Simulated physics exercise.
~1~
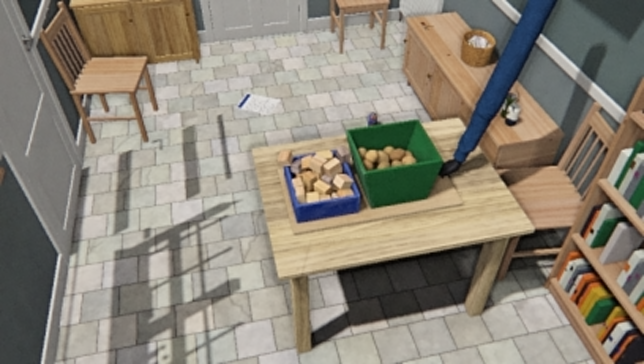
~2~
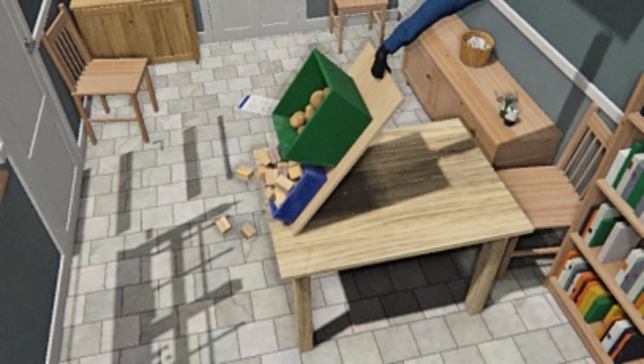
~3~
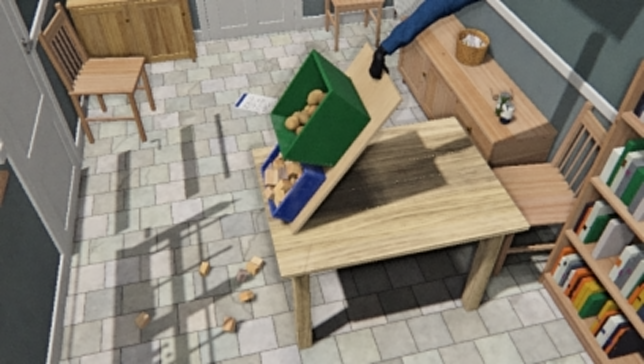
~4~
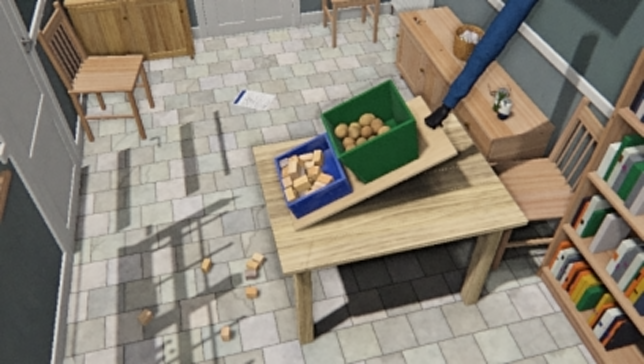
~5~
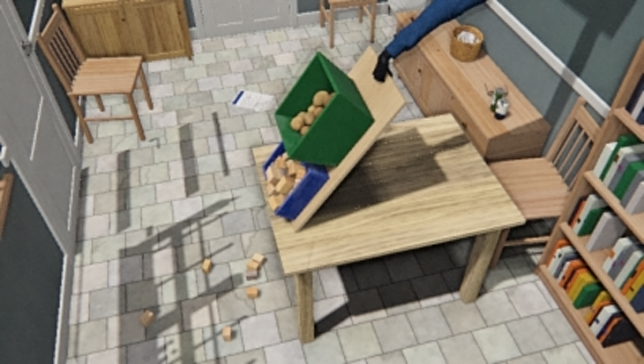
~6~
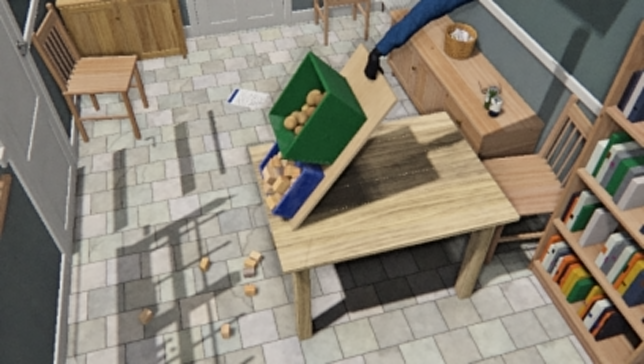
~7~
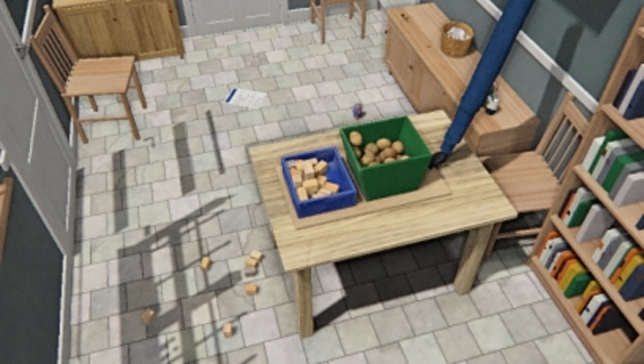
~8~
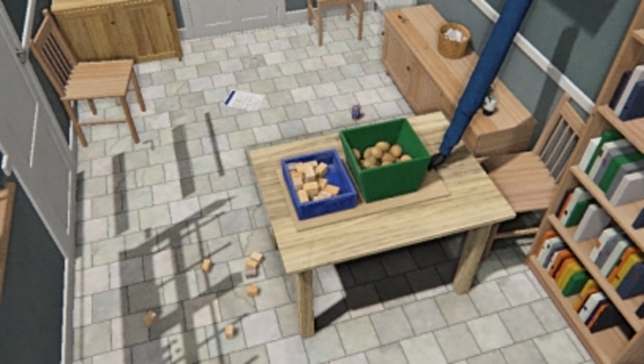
The footage shows a blue arm tipping a board steeply leftward on a wooden table, spilling several wooden blocks from a blue box onto the floor while potatoes stay in a green box. The board is partly lowered, raised again, then laid flat, the blocks remaining scattered.
